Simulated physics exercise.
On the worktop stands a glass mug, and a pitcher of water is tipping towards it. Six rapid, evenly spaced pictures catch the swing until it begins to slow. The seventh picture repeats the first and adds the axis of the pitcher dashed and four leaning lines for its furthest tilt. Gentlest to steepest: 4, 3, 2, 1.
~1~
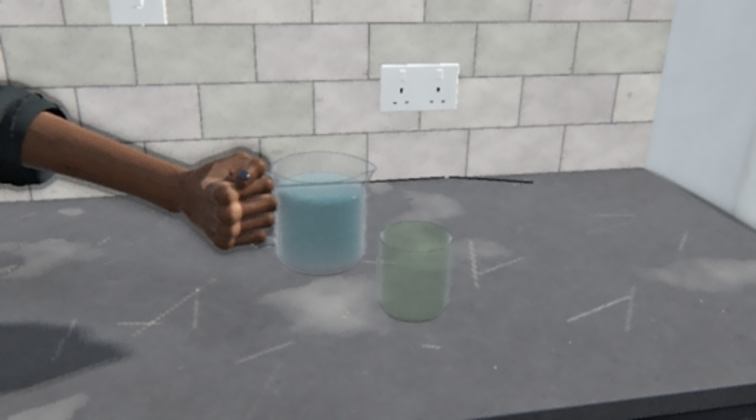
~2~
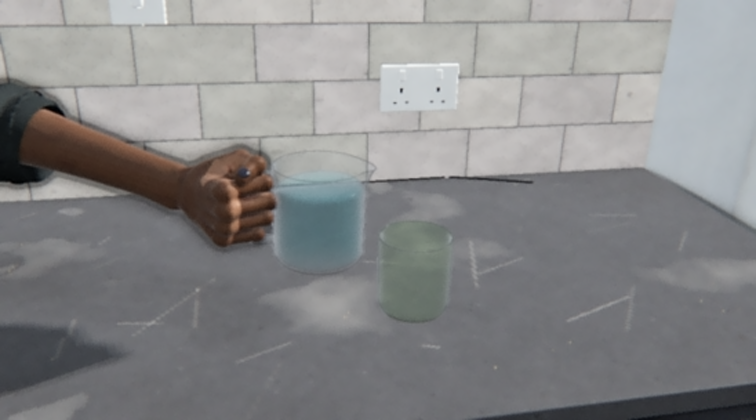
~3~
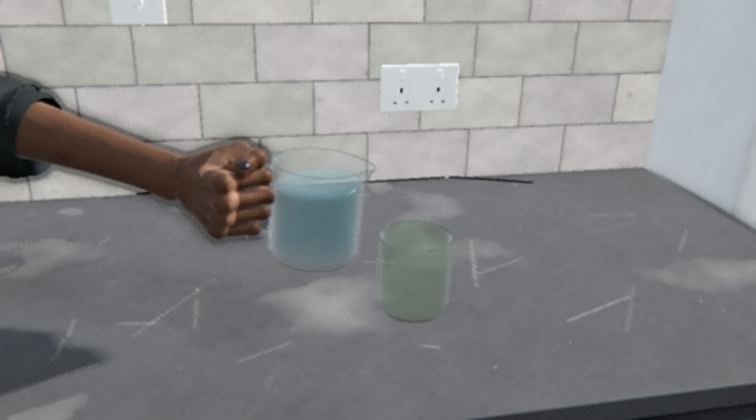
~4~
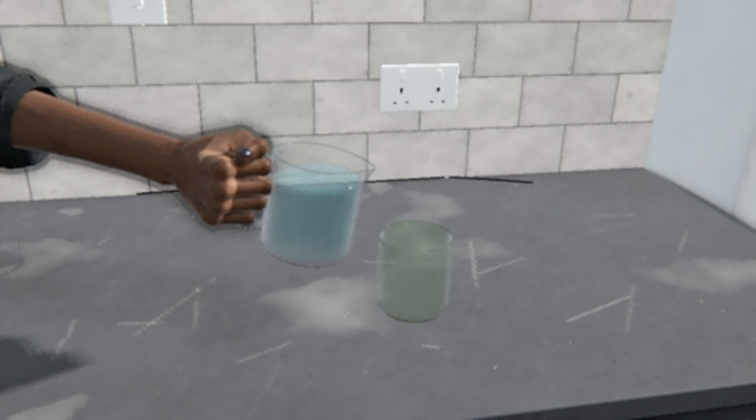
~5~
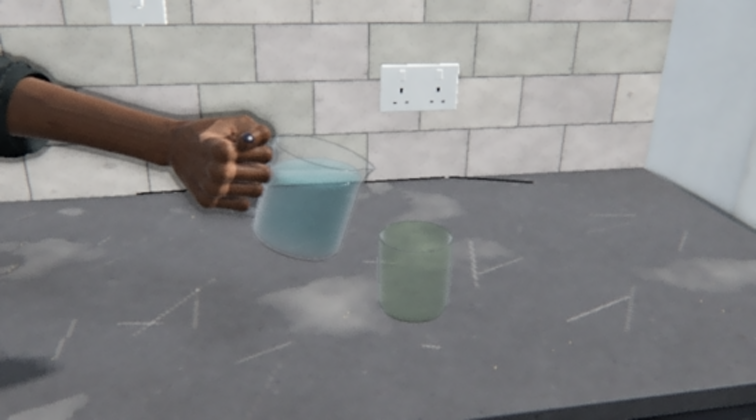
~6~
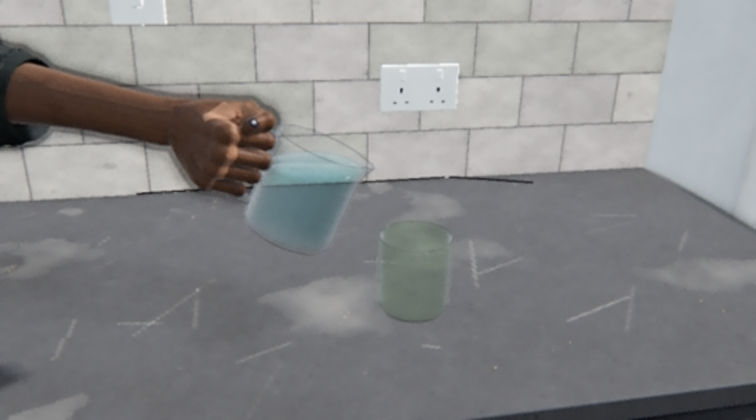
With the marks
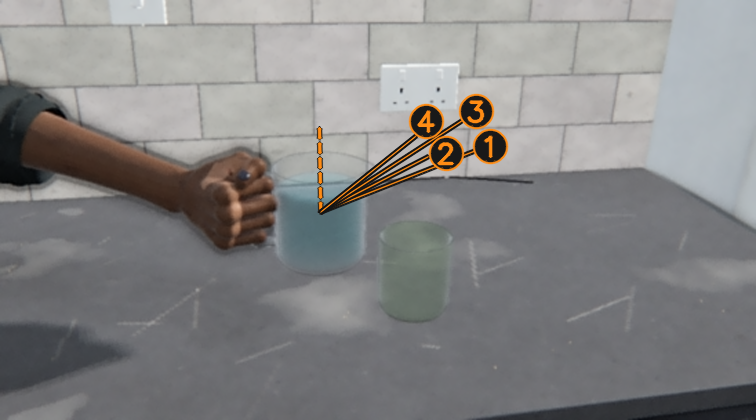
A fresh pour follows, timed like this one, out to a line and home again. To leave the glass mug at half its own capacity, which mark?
I would pick line 3.
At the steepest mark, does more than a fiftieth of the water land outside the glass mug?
Yes, it does.
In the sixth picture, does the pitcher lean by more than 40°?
No, it does not.
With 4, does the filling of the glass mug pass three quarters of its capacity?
No, less.
On the marked copy, 1 at (474, 151); 2 at (428, 156); 3 at (461, 120); 4 at (415, 136).
Choosing 1, the glass mug ends with about 64 % of what it can hold; 11 % of the water is spilt.
Choosing 2, the glass mug ends with about 60 % of what it can hold; 3 % of the water is spilt.
Choosing 3, the glass mug ends with about 49 % of what it can hold.
Choosing 4, the glass mug ends with about 35 % of what it can hold.
